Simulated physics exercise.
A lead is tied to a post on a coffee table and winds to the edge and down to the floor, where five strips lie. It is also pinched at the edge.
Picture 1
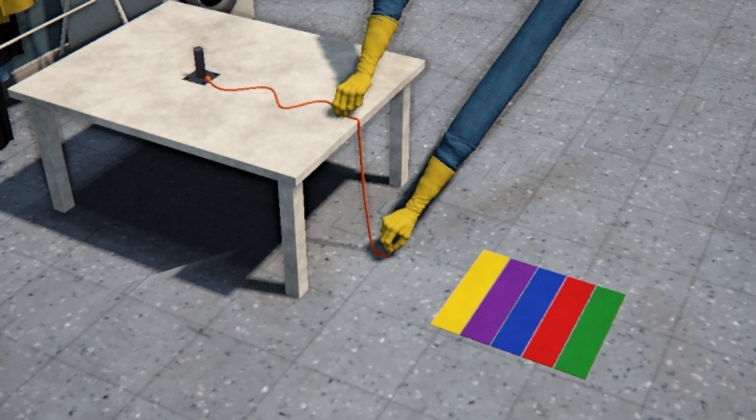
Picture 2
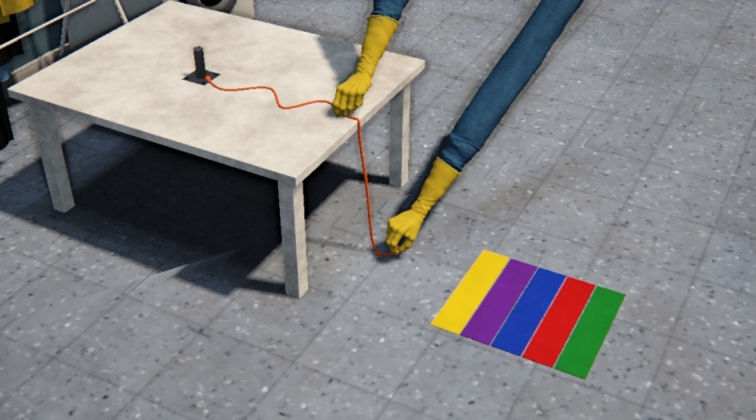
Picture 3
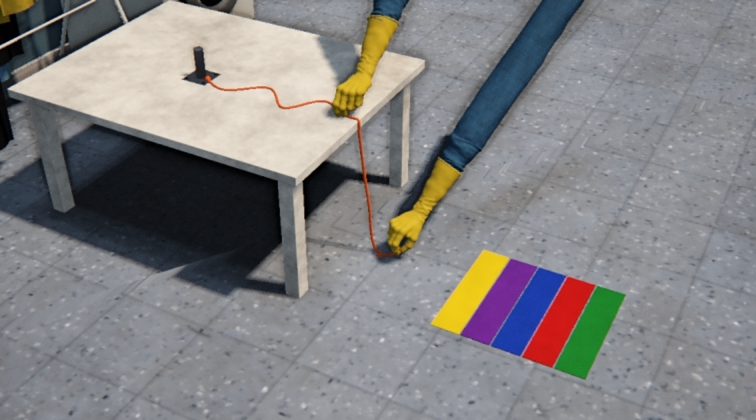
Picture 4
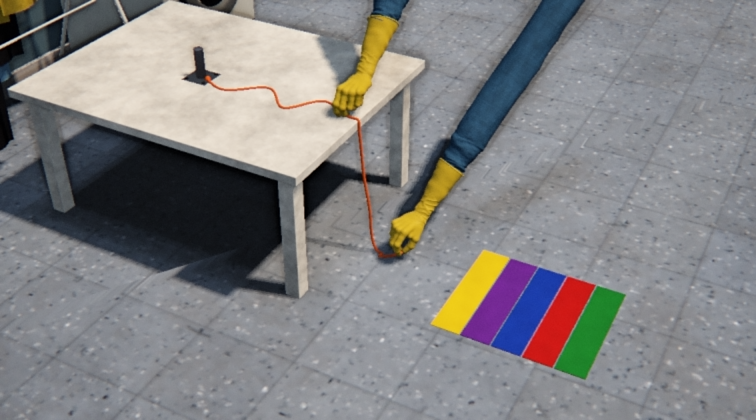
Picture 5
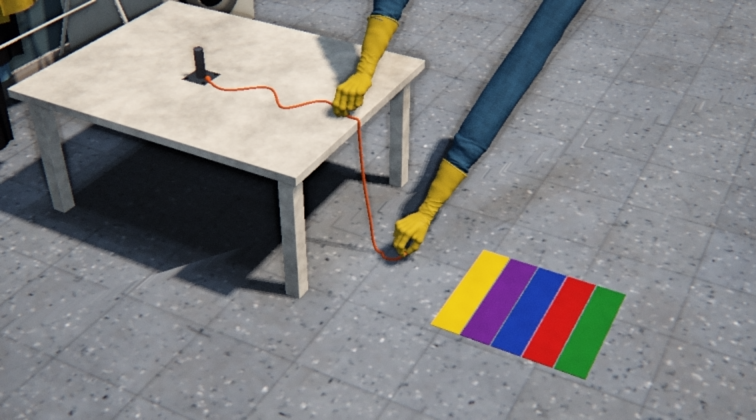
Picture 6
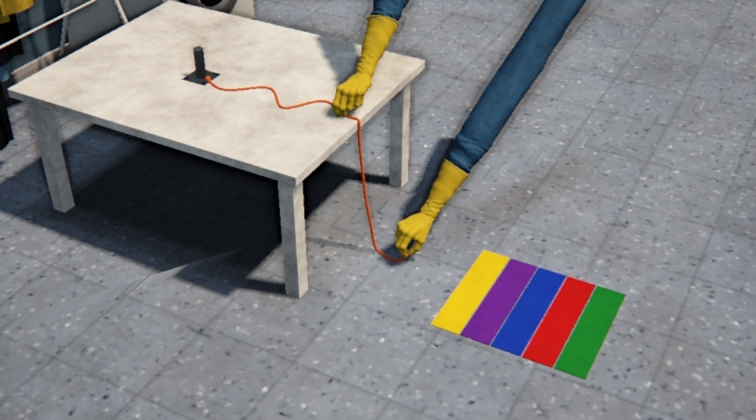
On a speckled floor beside a pale table, a gloved hand holding the end of a red cord shifted slightly right, near five coloured strips, while another hand stayed at the table's edge.
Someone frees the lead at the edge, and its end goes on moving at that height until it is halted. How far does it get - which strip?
Blue.
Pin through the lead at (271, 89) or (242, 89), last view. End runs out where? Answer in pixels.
Roughly (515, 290) and (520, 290).
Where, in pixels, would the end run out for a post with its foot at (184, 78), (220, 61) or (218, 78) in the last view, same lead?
About (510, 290), (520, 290) and (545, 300).
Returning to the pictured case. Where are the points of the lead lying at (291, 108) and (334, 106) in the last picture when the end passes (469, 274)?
One is near (317, 109), the other near (358, 125).
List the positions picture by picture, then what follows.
In the first picture, end (392, 249); yellow (455, 315); purple (484, 325); blue (514, 336); red (546, 346); green (578, 358).
In the second picture, end (398, 251); lead through (222, 89) (276, 95) (314, 102) (358, 125) (366, 183) (372, 236).
In the third picture, end (400, 252).
In the fourth picture, end (401, 252); lead through (222, 89) (276, 95) (314, 102) (358, 125) (365, 183) (372, 236).
In the fifth picture, end (405, 254).
In the sixth picture, end (407, 254); lead through (222, 89) (276, 95) (314, 102) (358, 125) (364, 182) (373, 236).
A little later, end near (469, 274); over yellow.
Next, end near (507, 287); over purple.
When it is tight, end near (530, 294); over blue. The end stops over the blue strip.
